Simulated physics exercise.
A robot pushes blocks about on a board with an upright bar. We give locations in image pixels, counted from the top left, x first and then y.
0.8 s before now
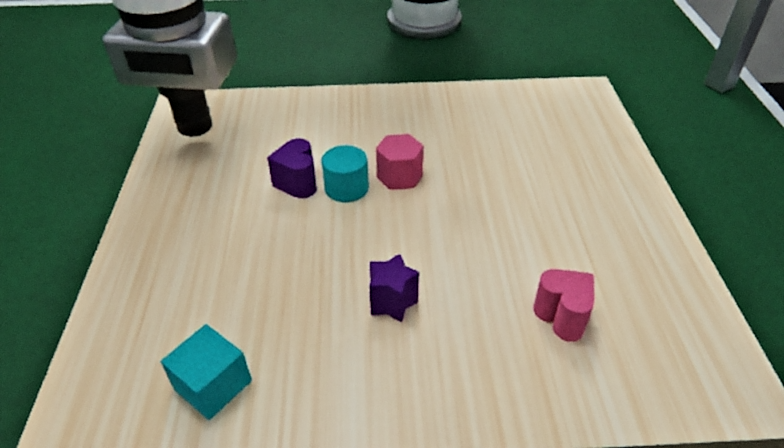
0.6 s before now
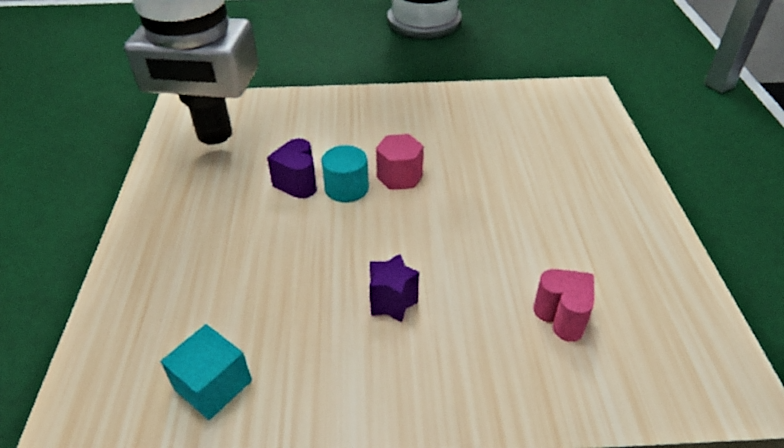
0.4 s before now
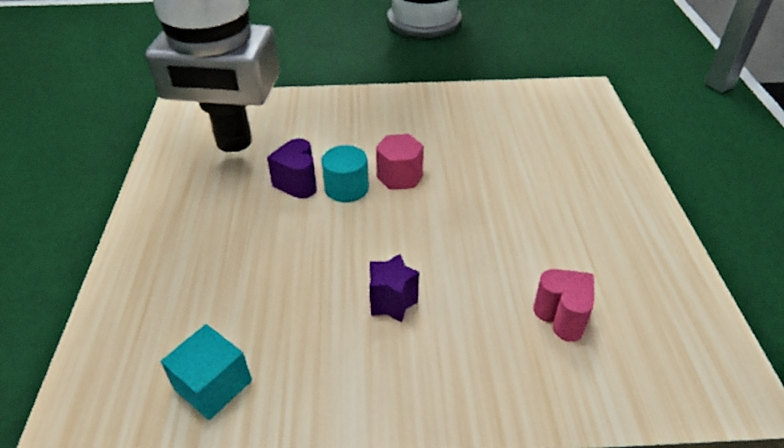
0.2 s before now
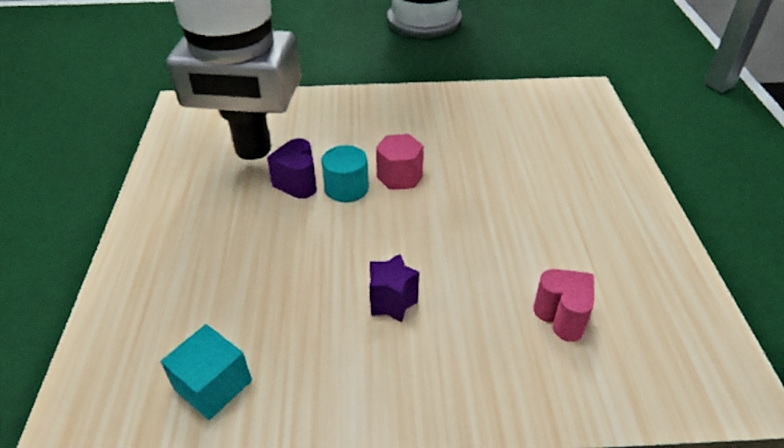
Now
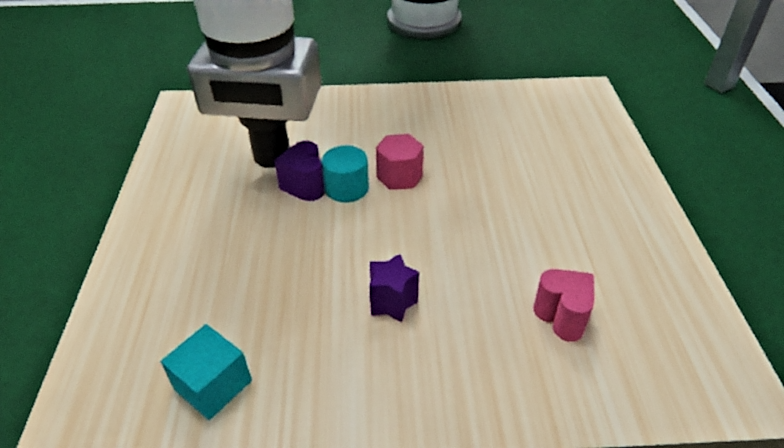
A robot arm moves right across the board and nudges the purple heart-shaped block slightly right.
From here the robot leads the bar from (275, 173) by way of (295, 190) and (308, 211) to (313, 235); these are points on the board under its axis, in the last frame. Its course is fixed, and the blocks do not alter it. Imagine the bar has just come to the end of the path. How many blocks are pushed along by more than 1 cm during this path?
I foresee two blocks being moved.
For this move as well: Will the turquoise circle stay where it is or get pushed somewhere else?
The block moves away from its spot.
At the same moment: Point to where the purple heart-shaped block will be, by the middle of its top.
Its top centre lands on (348, 188).
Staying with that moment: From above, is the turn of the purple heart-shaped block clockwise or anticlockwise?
Viewed from overhead, the purple heart-shaped block winds up turned anticlockwise.
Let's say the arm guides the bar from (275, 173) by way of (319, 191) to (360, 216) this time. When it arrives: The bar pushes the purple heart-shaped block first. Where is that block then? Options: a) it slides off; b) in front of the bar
Answer: B.
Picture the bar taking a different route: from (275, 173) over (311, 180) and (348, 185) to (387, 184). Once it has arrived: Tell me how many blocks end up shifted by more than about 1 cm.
Total: Three-plus.
On the path given first. One third of the way, bar (292, 174); purple heart-shaped block (324, 171); turquoise circle (363, 161).
Two thirds of the way, bar (306, 195); purple heart-shaped block (345, 186), turned 40° anticlockwise; turquoise circle (372, 164); pink six-sided block (405, 145).
At the end, bar (311, 219); purple heart-shaped block (348, 188), turned 45° anticlockwise; turquoise circle (372, 164); pink six-sided block (405, 145).
